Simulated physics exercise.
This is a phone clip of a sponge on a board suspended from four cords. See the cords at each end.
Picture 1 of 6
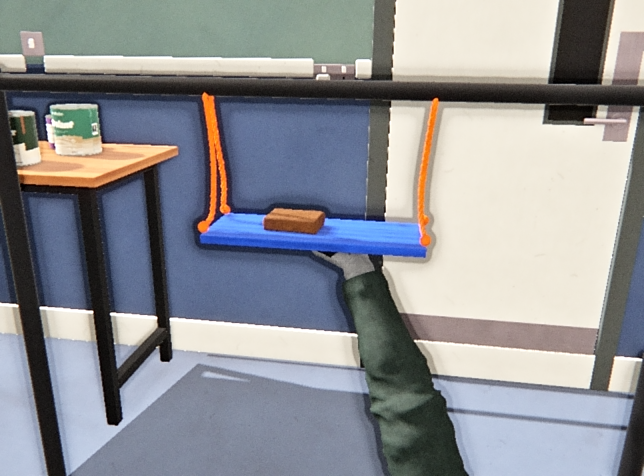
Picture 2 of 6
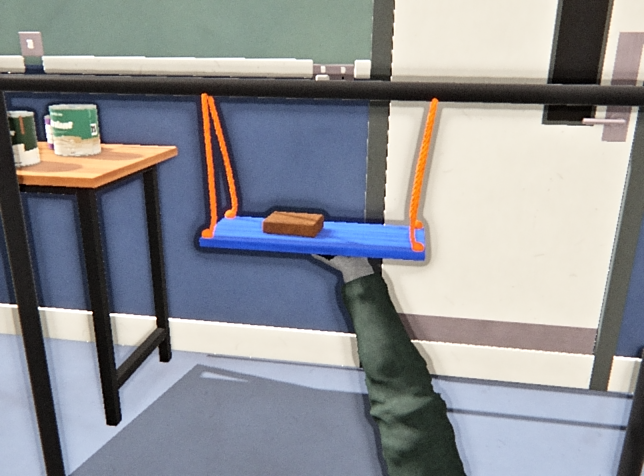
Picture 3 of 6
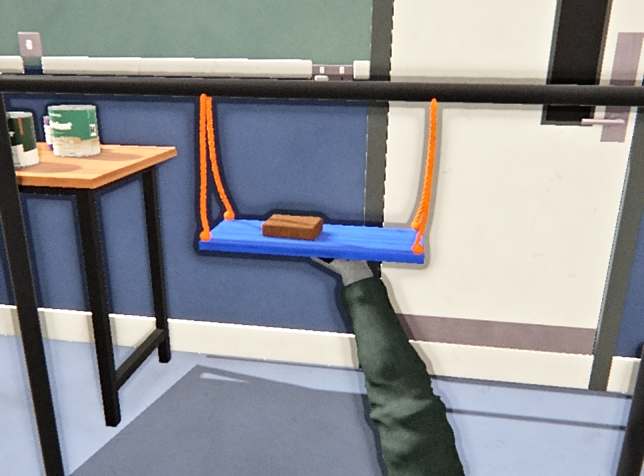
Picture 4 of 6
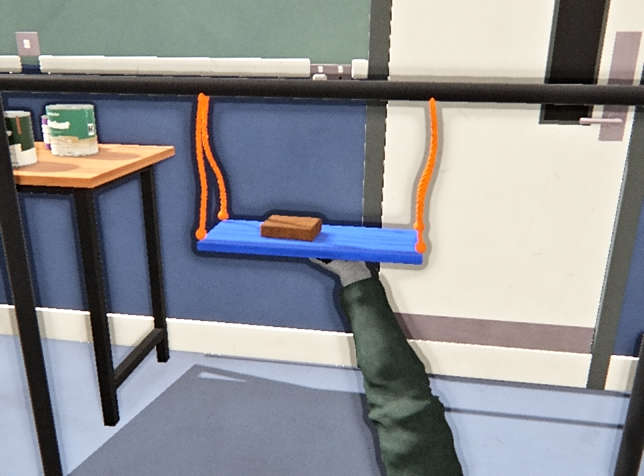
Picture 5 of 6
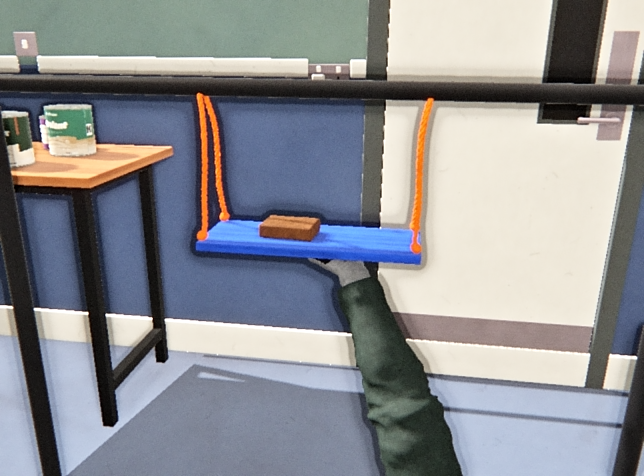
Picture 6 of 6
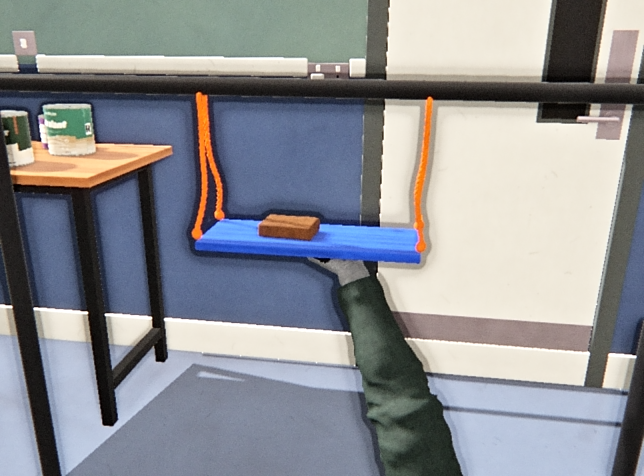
A blue board hanging from orange cords under a dark bar shifts and rocks very slightly in a room with a blue wall, seen from the front. A brown block sits left of the board's middle, with paint cans on a wooden table at left and a pale door at right. A dark-green-sleeved arm keeps its hand beneath the board as the cords flex and straighten, and the view drifts slightly.
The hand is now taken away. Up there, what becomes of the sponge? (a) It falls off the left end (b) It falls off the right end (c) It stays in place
Answer: C.
Then, 0.48 s after the last picture, board level; sponge on the board near (289, 229).
At rest, board level; sponge on the board near (289, 230). The sponge stays on the board.
